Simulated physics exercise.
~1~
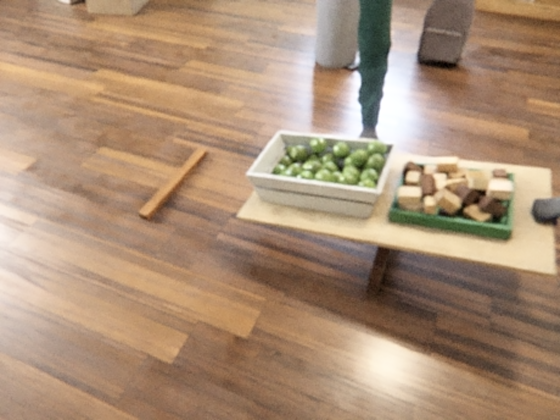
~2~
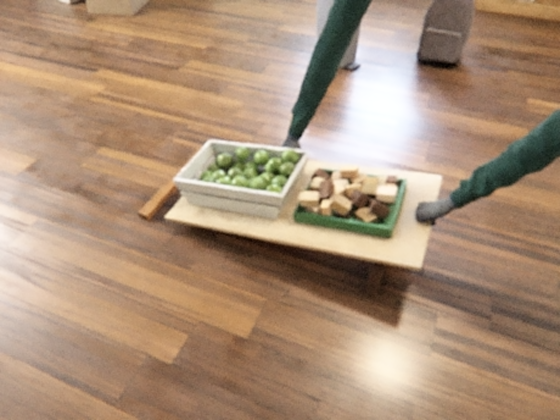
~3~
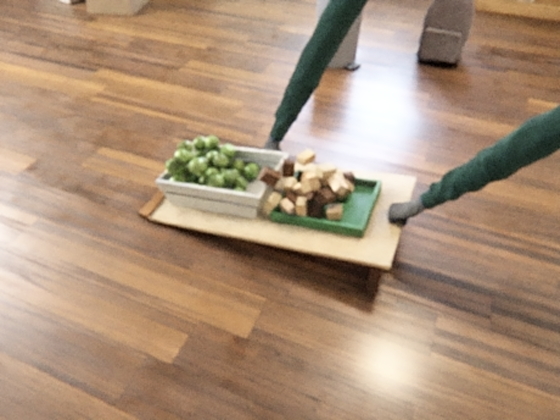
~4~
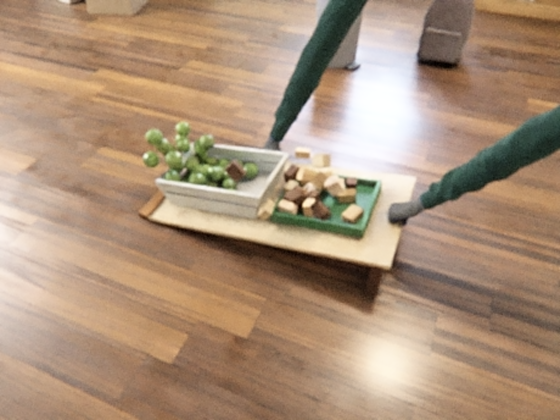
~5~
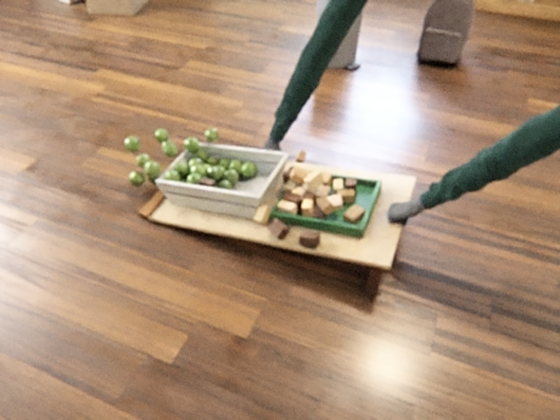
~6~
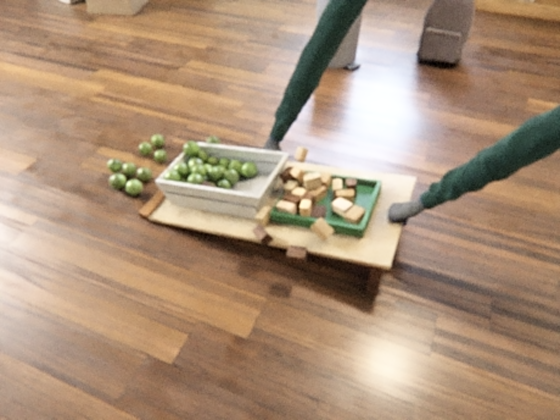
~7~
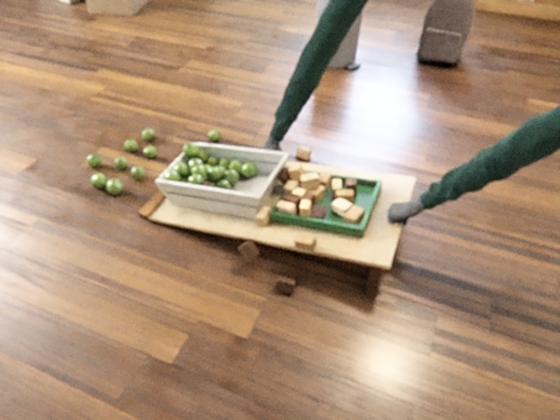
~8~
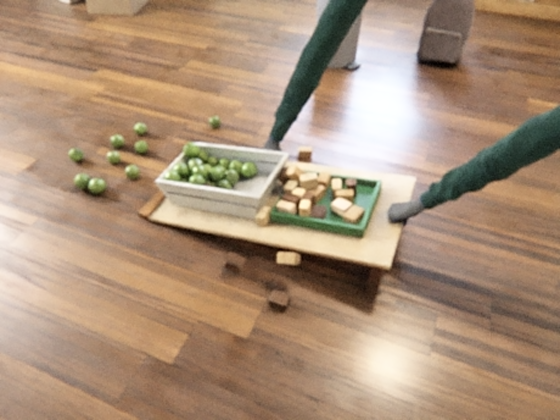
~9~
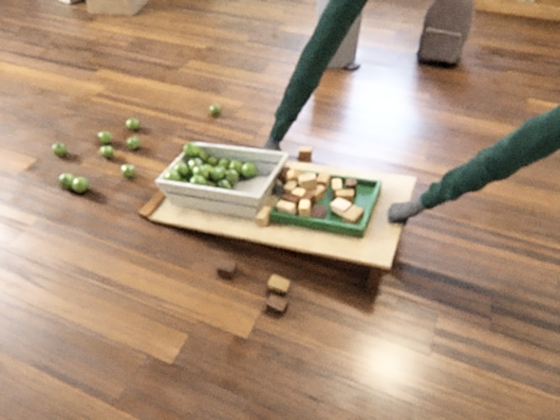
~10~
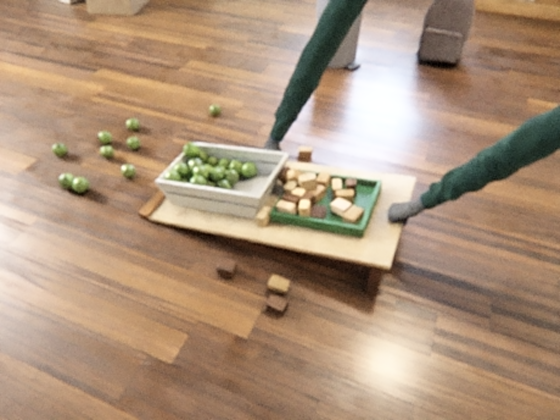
Two arms in green sleeves with dark gloves reach down to a pale board on a glossy wooden floor, seen from above at an angle, carrying a white container of green apples on the left and a green container of light and dark wooden blocks on the right. The board slides left until it stops against a wooden batten lying on the floor. The apples and blocks surge left, and some tumble over the rims. Several apples roll away leftward, while a few blocks drop off the front edge. Everything comes to rest with most of both loads still inside.
